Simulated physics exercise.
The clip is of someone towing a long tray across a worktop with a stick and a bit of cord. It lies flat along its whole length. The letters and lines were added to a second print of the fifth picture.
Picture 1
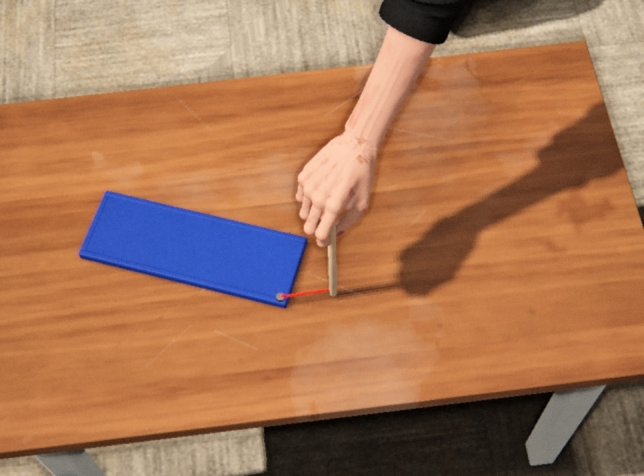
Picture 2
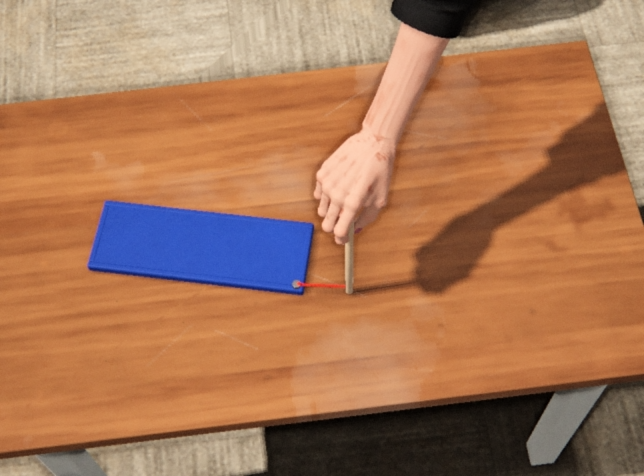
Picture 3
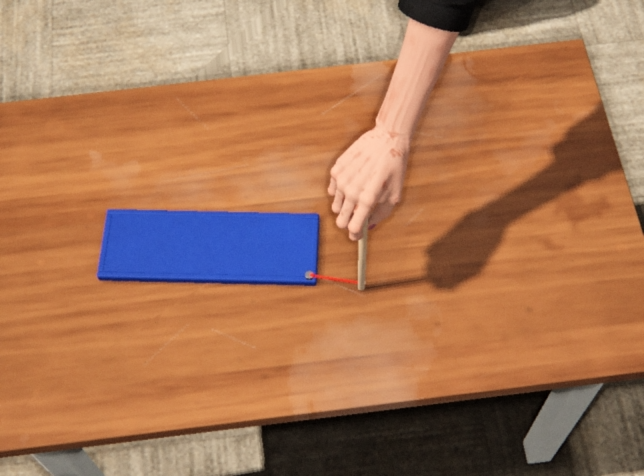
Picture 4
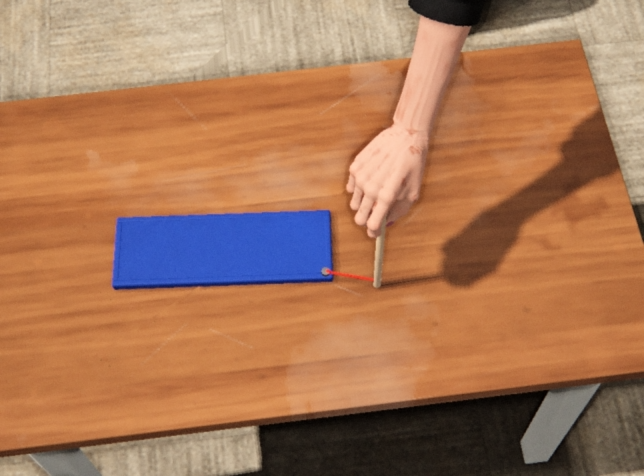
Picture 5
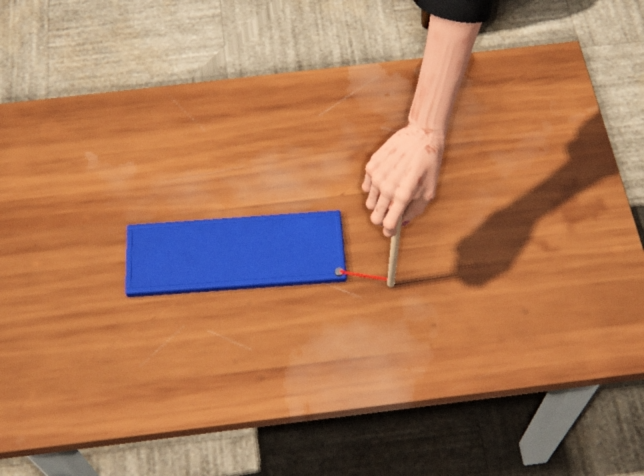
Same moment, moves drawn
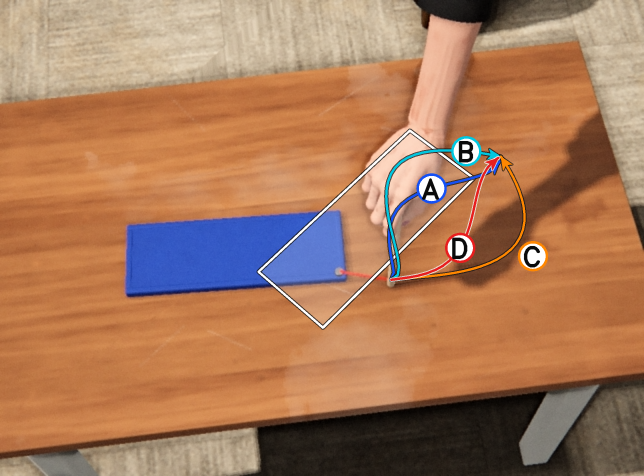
On a wooden table, a hand with a stick and red cord pulls a blue tray rightward, the tray turning slightly counterclockwise.
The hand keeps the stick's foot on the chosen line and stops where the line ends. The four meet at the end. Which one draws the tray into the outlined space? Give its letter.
Take D.
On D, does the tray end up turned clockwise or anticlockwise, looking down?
It turns anticlockwise.
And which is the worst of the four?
That is B.
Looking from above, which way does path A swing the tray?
It turns anticlockwise.
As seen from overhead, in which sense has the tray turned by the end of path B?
On that path, anticlockwise.
On the marked copy, A from (391, 280) via (416, 194) to (500, 161); B from (391, 280) via (391, 174) to (501, 157); C from (391, 280) via (510, 250) to (501, 157); D from (391, 280) via (467, 234) to (498, 158); the outline at (369, 224).
Following D. Soon after the start, foot of the stick (454, 258), middle of the tray (294, 255).
Later, foot of the stick (476, 200), middle of the tray (330, 244).
In the end, foot of the stick (501, 158), middle of the tray (369, 223); it lies in the outline.
As for the rest, A leaves its middle at (360, 207); B leaves its middle at (355, 194); C leaves its middle at (388, 238).
